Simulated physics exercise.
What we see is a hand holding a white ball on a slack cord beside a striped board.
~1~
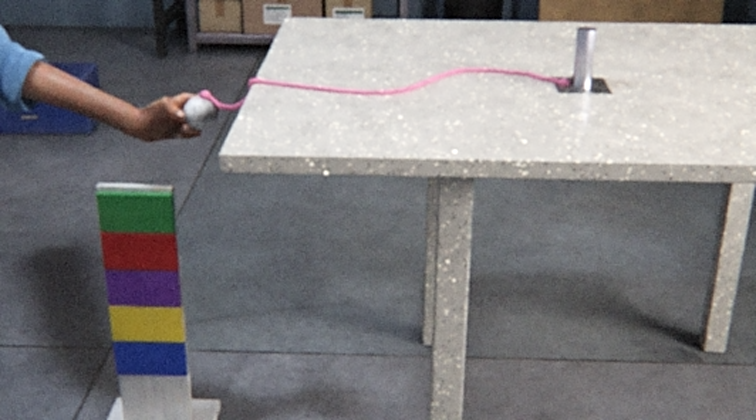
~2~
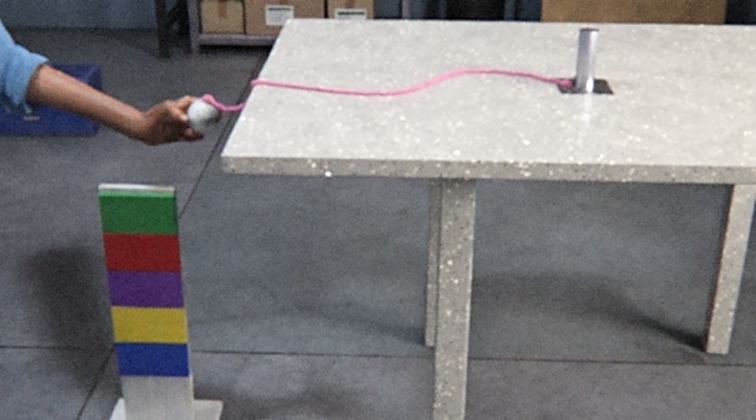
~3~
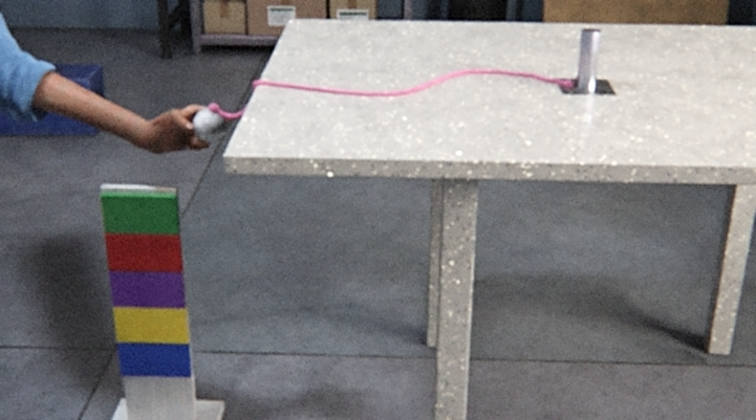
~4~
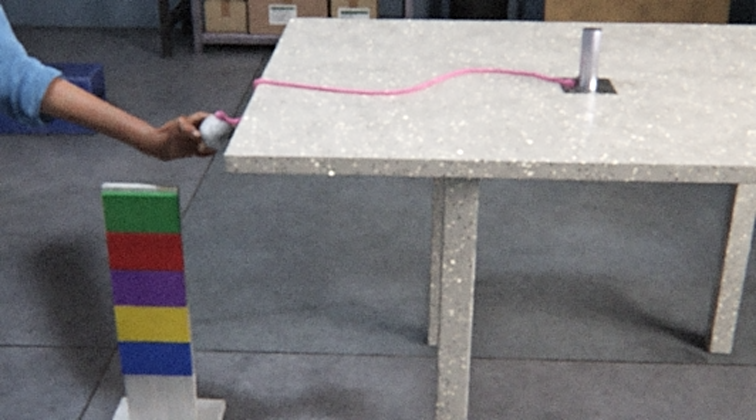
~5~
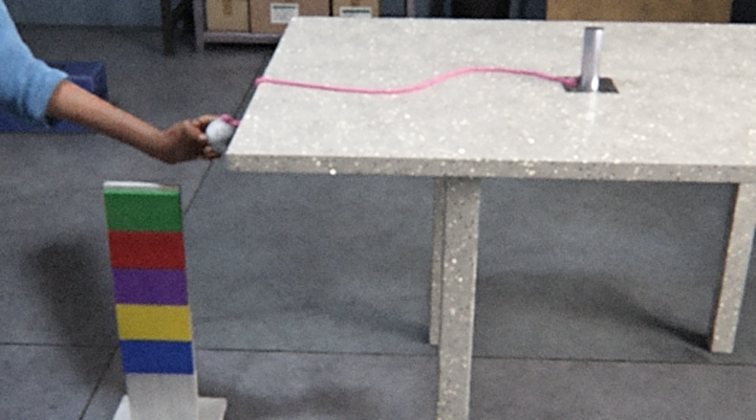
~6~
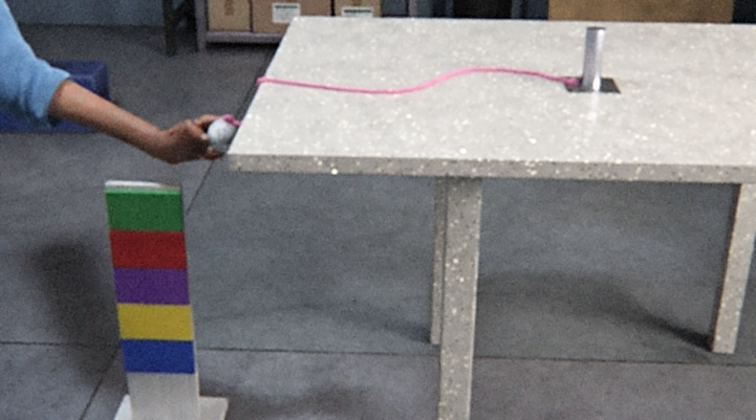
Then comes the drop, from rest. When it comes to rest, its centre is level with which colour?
The green one.
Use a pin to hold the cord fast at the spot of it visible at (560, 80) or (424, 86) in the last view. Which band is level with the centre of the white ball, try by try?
Green, then above them all.
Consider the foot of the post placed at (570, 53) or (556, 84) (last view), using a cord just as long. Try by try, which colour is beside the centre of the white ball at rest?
The first case gives green, the second gives red.
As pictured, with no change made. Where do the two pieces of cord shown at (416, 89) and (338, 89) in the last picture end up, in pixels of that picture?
First one: (366, 79); second one: (287, 77).
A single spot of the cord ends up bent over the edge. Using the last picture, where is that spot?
In the last picture it is at roughly (317, 87).
A little later, ball near (239, 211); level with green.
Next, ball near (292, 212); level with green.
Later still, ball near (260, 214); level with green.
When it is over, ball near (269, 215); level with green. The green one.
